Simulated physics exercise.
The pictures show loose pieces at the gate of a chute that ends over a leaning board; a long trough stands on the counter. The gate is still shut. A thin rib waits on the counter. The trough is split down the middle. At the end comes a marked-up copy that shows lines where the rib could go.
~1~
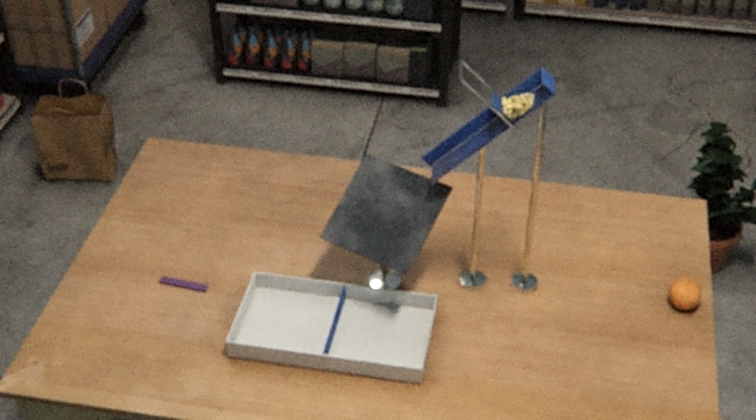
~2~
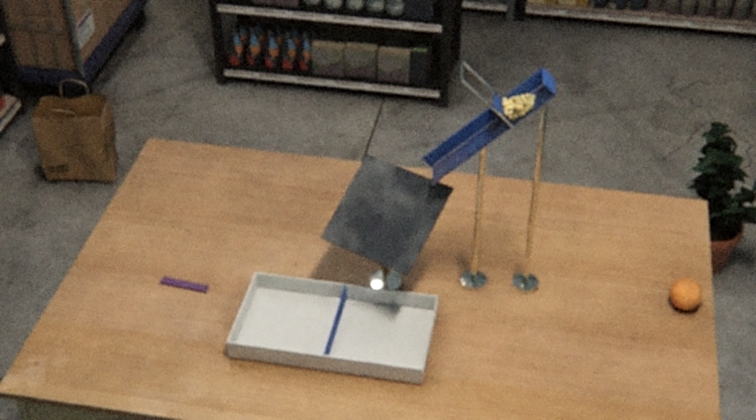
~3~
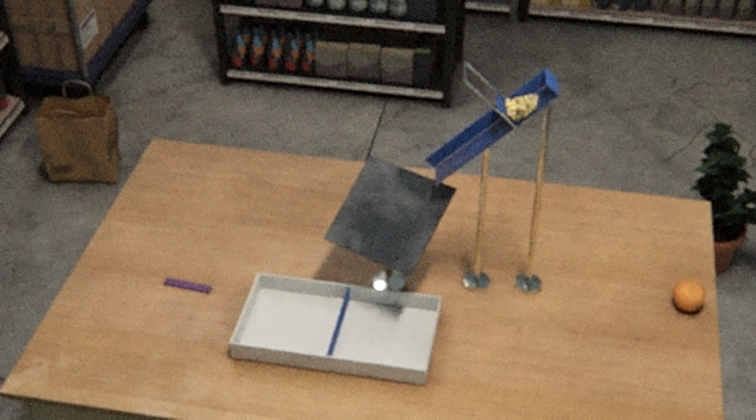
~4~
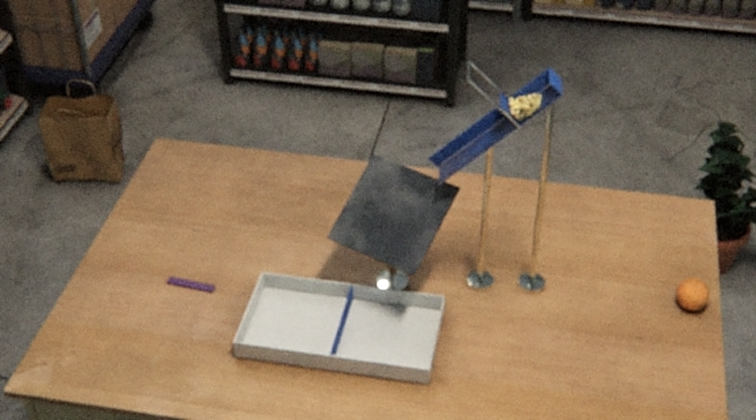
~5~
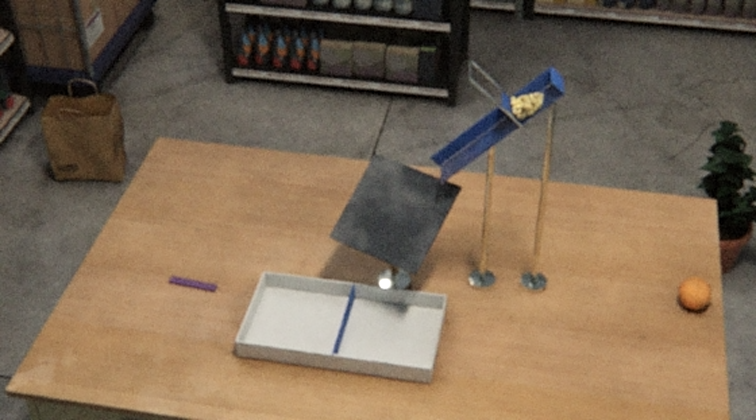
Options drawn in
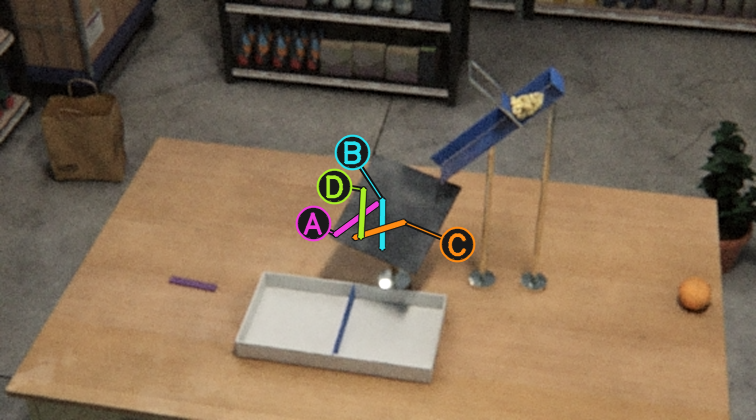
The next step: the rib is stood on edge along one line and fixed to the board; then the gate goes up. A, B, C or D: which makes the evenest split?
Take D.
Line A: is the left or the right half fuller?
More lands on the left.
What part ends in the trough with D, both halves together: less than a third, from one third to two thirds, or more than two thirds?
More than two thirds.
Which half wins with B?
More lands on the right.
On the marked copy, line A from (377, 203) to (335, 234); line B from (382, 200) to (382, 247); line C from (403, 222) to (355, 237); line D from (363, 189) to (360, 236).
If A is chosen, of what is caught, the bulk in the left half, a small share in the right.
If B is chosen, of what is caught, a small share in the left half, the bulk in the right.
If C is chosen, of what is caught, all but a few in the left half, a small share in the right.
If D is chosen, of what is caught, close to a third in the left half, close to two thirds in the right.
